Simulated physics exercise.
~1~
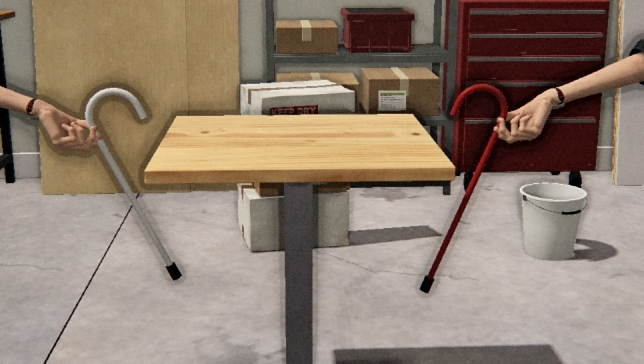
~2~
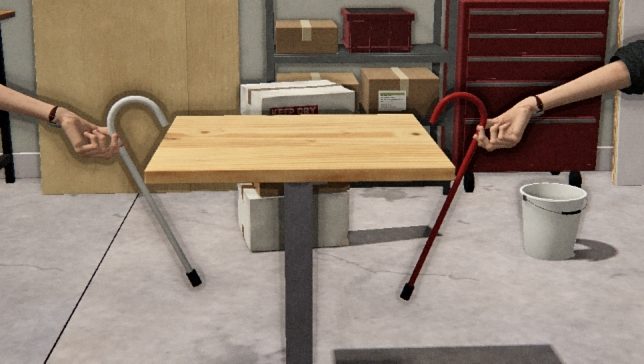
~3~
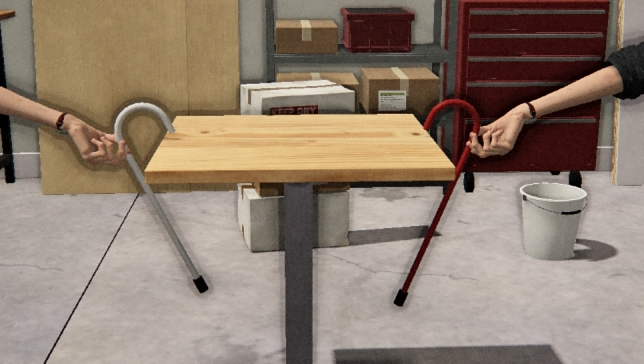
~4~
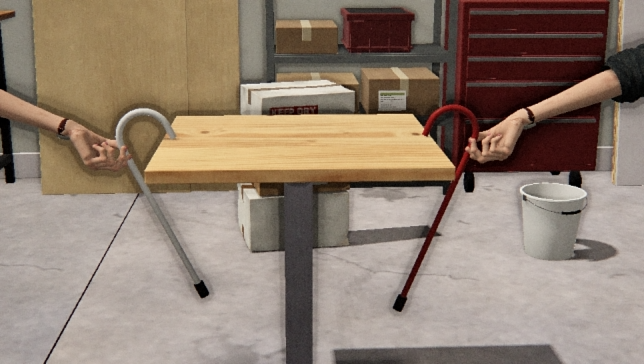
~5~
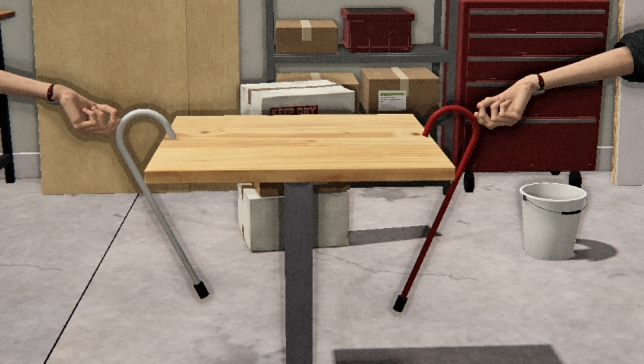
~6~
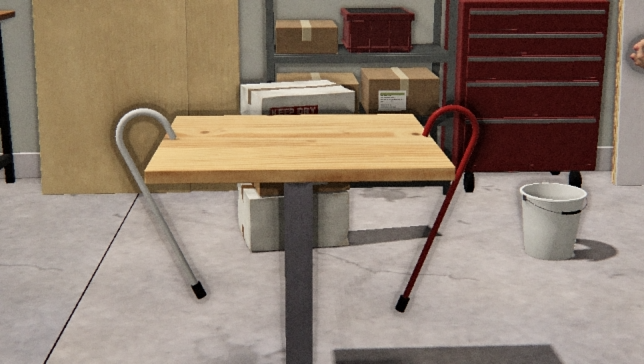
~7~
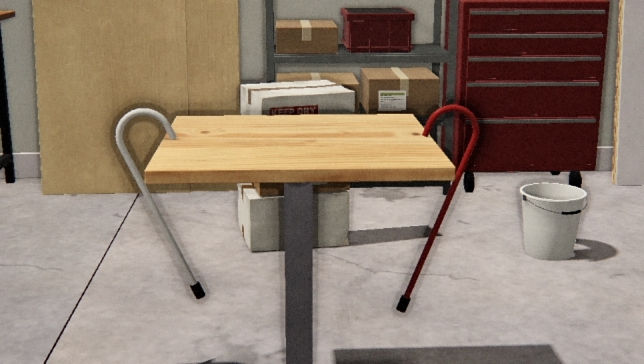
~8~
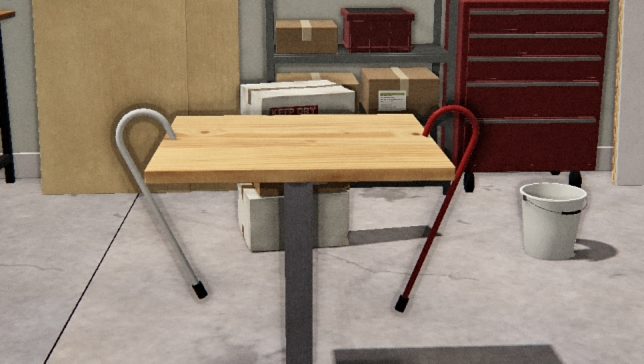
In a garage, two hands hook white and red canes onto a table's ends, where both stay hanging.
